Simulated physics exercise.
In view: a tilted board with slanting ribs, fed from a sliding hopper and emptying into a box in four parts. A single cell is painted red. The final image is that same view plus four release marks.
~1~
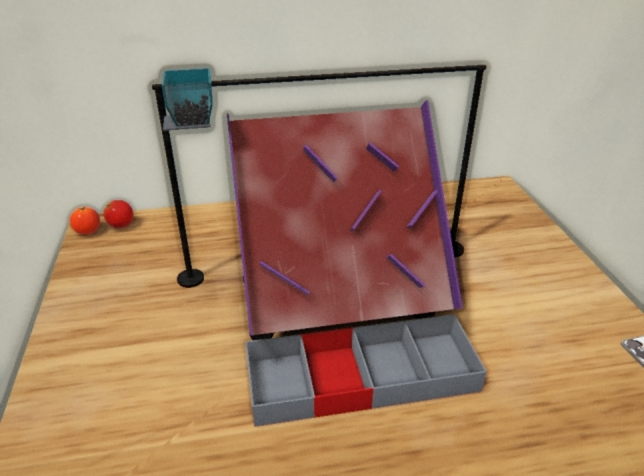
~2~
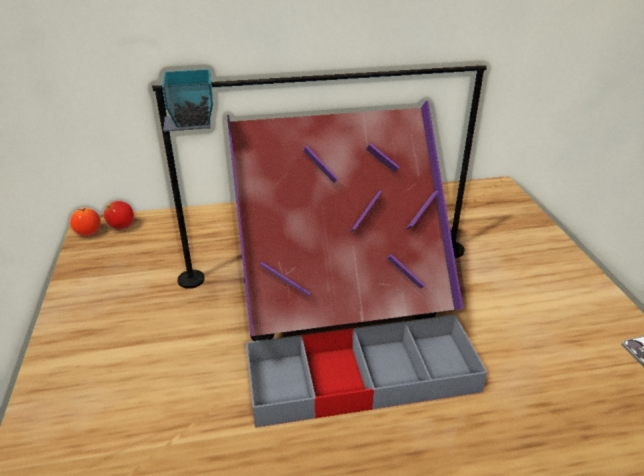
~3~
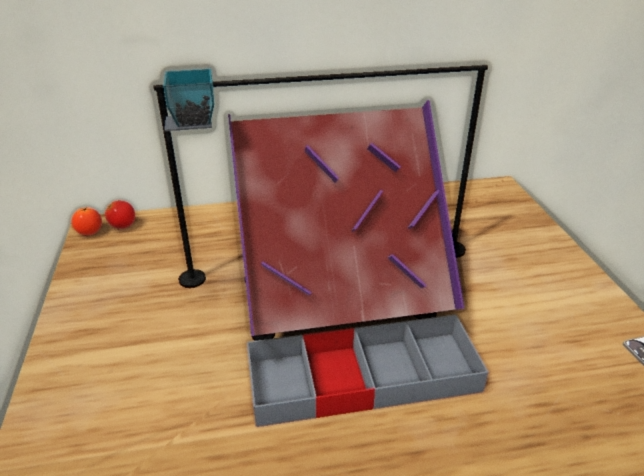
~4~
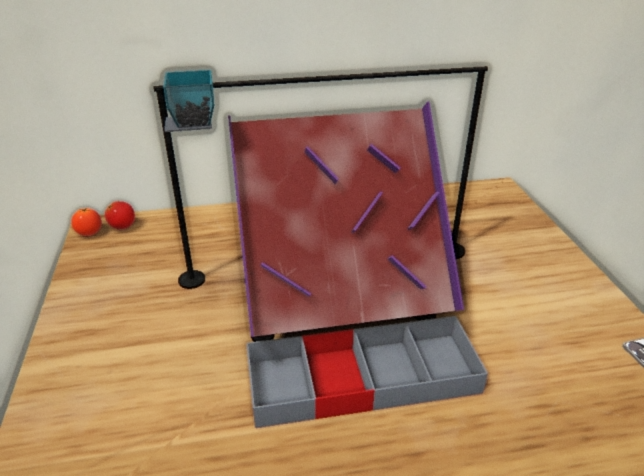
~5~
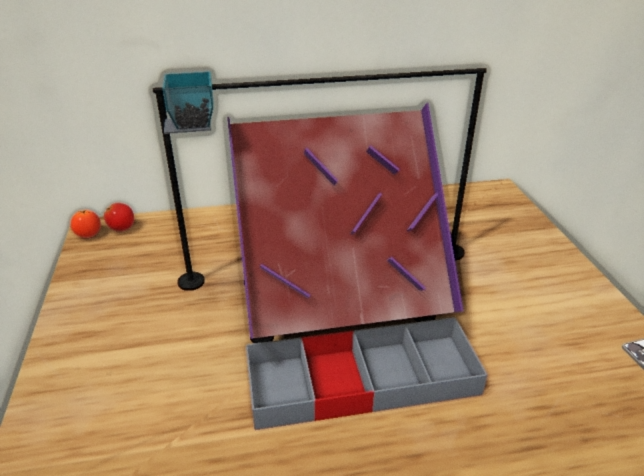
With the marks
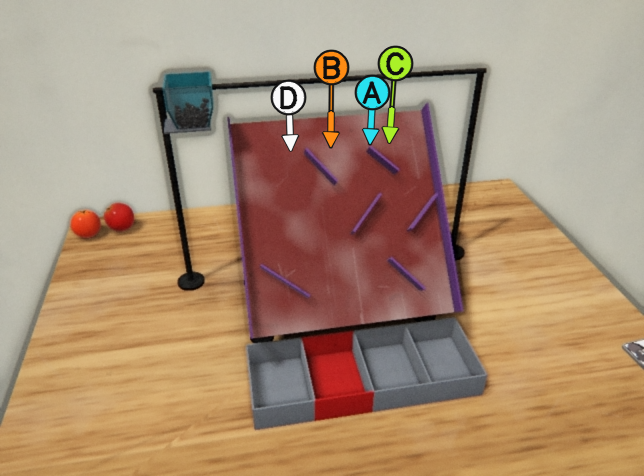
In the video, a small teal container of dark bits hangs from a black frame beside a tilted reddish board with purple ribs, above a four-part gray box with one red cell; nothing noticeably moves apart from slight view shifts.
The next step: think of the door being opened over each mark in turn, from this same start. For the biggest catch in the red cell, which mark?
Mark B does it best.
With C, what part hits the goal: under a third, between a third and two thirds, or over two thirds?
Mark C gives under a third.
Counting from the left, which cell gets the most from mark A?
The fourth.
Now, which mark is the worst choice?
That would be C.
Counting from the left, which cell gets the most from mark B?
The second from the left.
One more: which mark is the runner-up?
It is D.
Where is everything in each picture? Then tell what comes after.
The first picture shows hopper at (194, 112), black beans, door shut.
The second picture shows ribs (306, 146) to (337, 179), (370, 144) to (399, 168).
The third picture shows ribs (355, 229) to (382, 191), (413, 226) to (439, 191).
The fourth picture shows ribs (262, 263) to (311, 295), (392, 256) to (426, 288).
The fifth picture shows red cell at (344, 405), number 2 of 4 from the left.
On the marked copy, mark A meets the board at (370, 138); mark B meets the board at (330, 141); mark C meets the board at (389, 137); mark D meets the board at (290, 145).
For mark A, about a quarter in the red cell, about two thirds in other cells, a stray few held on the board.
For mark B, nearly all in the red cell.
For mark C, a stray few in the red cell, nearly all in other cells, a stray few held on the board.
For mark D, most in the red cell, about a quarter in other cells.
